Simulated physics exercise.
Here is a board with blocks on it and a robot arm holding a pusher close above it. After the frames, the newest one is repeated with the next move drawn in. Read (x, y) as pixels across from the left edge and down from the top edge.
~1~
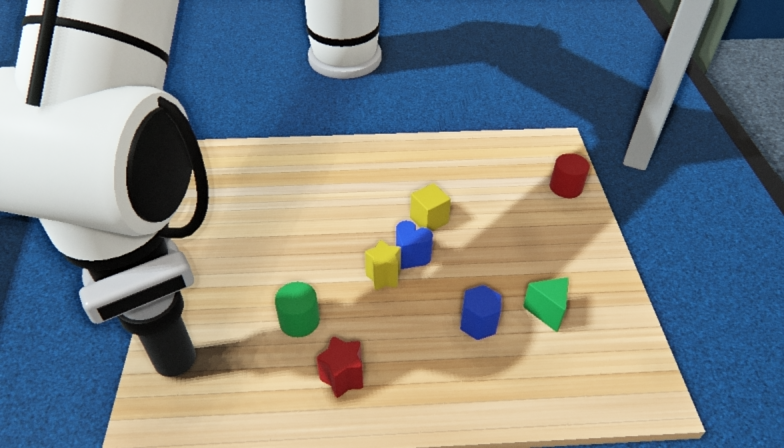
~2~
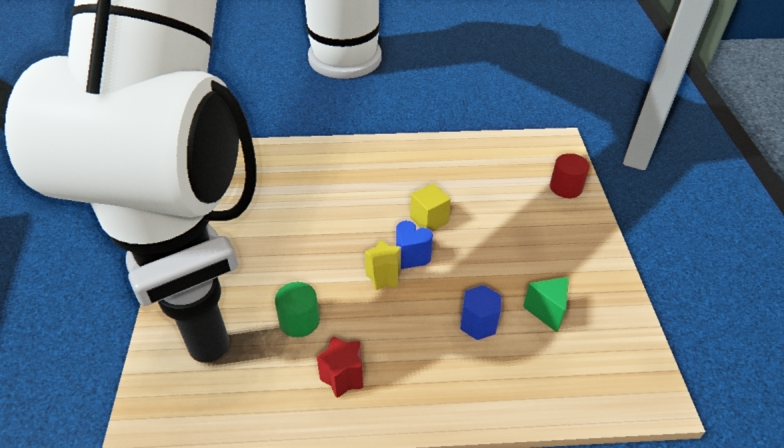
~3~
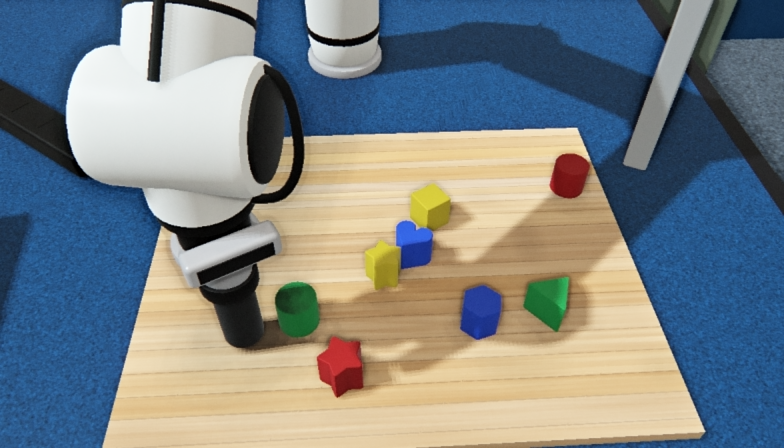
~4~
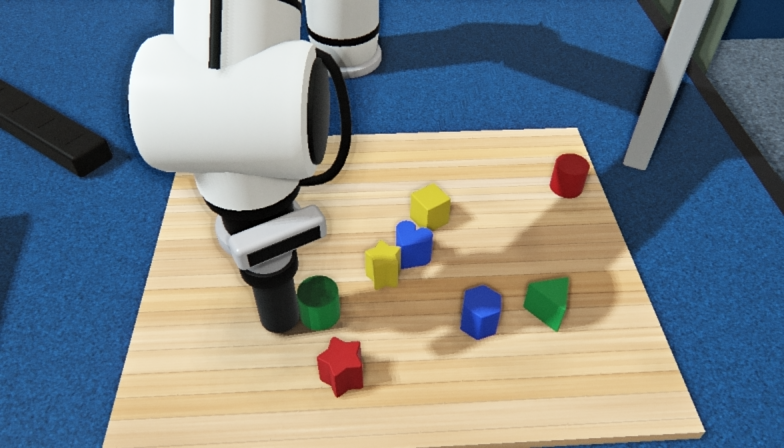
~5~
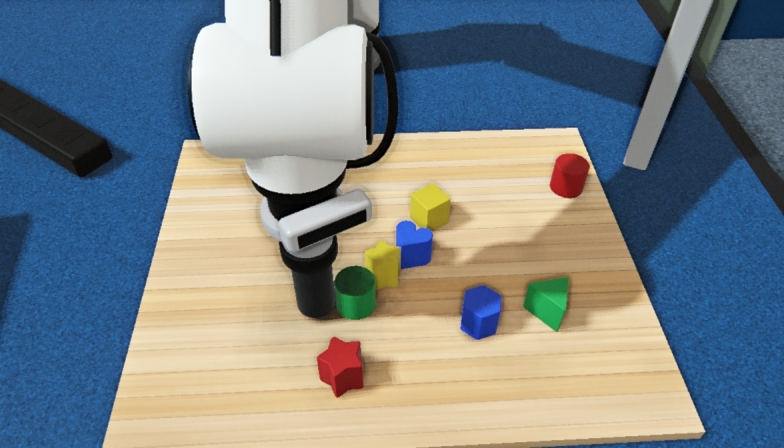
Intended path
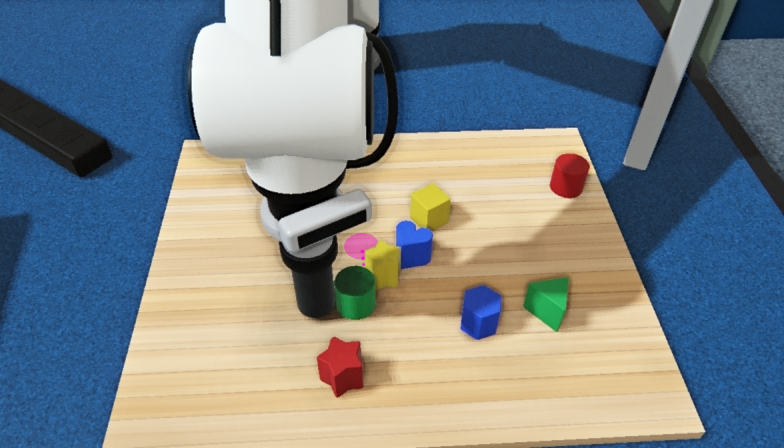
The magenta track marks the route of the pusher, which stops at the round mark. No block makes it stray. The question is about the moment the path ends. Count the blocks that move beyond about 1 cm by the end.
When the path ends, I think you'll find two blocks out of place by more than 1 cm.
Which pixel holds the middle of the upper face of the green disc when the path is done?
Top centre: (390, 277).
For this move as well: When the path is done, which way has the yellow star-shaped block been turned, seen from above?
The twist is anticlockwise.
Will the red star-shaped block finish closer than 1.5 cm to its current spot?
In short: Yes.
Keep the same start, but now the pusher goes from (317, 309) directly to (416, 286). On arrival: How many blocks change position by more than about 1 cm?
The answer is three or more blocks, counting only moves over 1 cm.
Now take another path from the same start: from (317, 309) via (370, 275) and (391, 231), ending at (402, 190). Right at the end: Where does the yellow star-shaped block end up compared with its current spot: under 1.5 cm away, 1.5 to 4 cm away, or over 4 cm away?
Overall it shifts between 1.5 and 4 cm.
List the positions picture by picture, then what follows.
Tip of the pusher at (175, 359), middles of tops, red star-shaped block at (341, 355), green disc at (295, 297), yellow star-shaped block at (384, 253), blue heart at (413, 233), in the first frame.
Pusher at (209, 346), nothing pushed, in the second frame.
Pusher at (244, 332), nothing pushed, in the third frame.
Pusher at (280, 317), green disc at (317, 290), in the fourth frame.
Pusher at (316, 303), red star-shaped block at (341, 355), green disc at (355, 280), yellow star-shaped block at (384, 253), blue heart at (413, 233), in the fifth frame.
The line goes from (317, 309) by way of (347, 293) and (364, 271) to (362, 246).
What follows on the original path. One third of the way, pusher at (347, 286); green disc at (384, 276); yellow star-shaped block at (393, 250), turned 50° anticlockwise.
Two thirds of the way, pusher at (363, 264); green disc at (390, 277); yellow star-shaped block at (395, 248), turned 40° anticlockwise; blue heart at (416, 230).
At the end, pusher at (361, 240); red star-shaped block unmoved; green disc at (390, 277); yellow star-shaped block at (395, 247), turned 35° anticlockwise; blue heart at (417, 230).
